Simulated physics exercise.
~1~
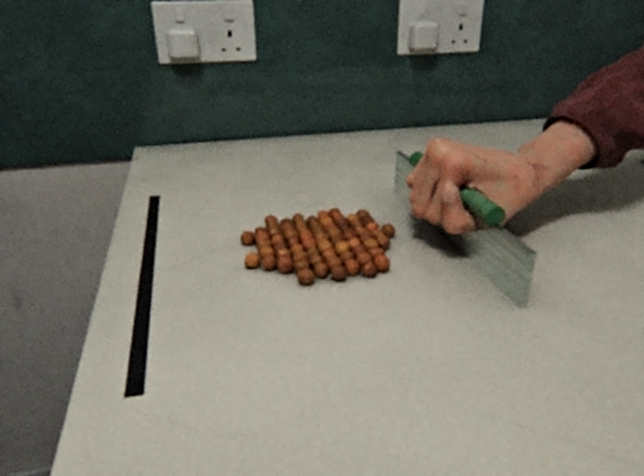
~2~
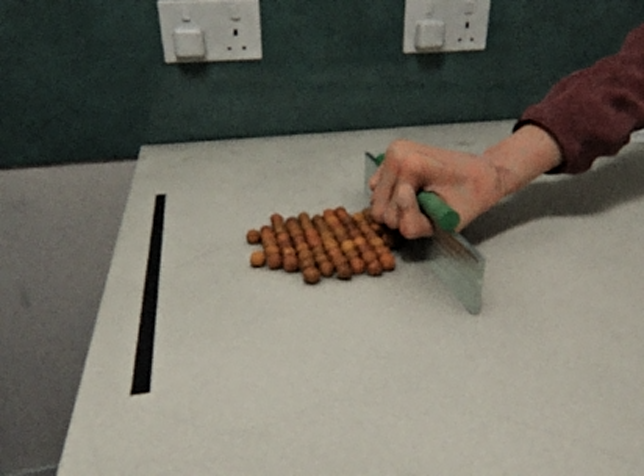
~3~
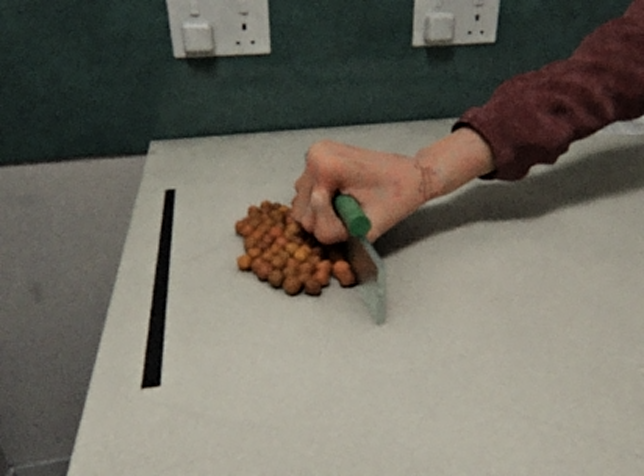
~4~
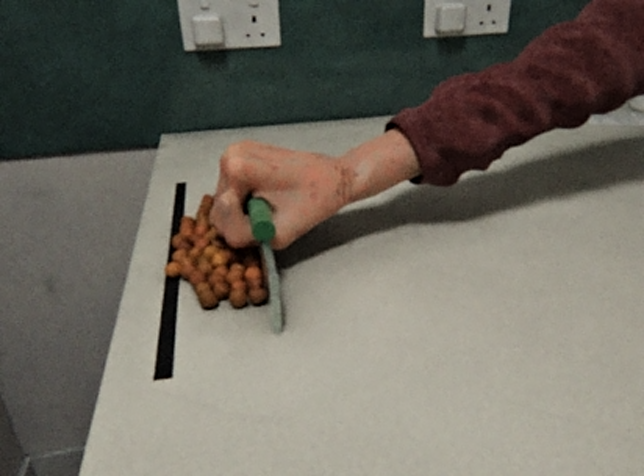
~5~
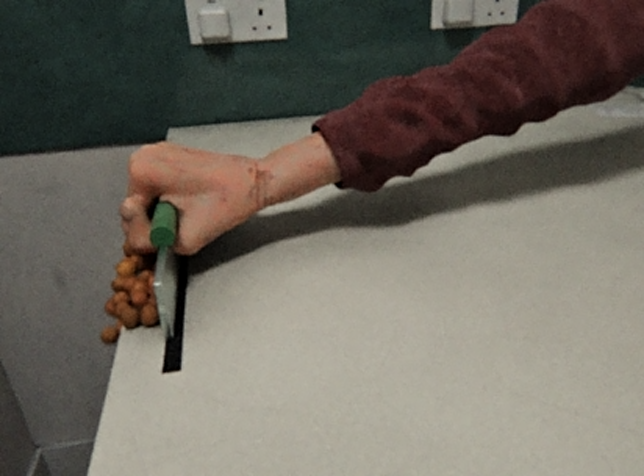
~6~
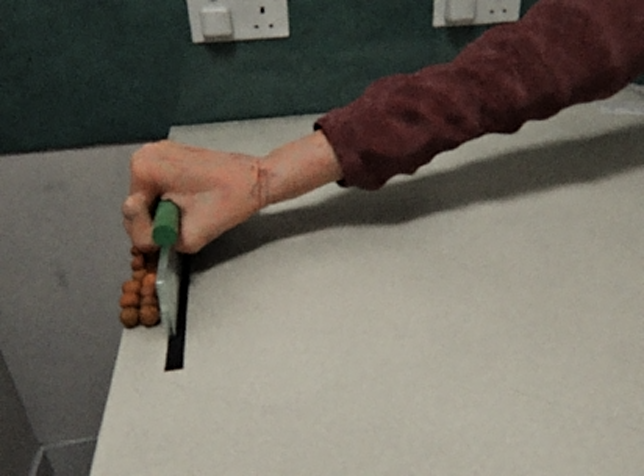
The video shows a hand using a green-handled scraper to push a cluster of small round brown objects leftward across a pale table toward a black tape strip, stopping at the strip with some of the objects pushed past the table's left edge.
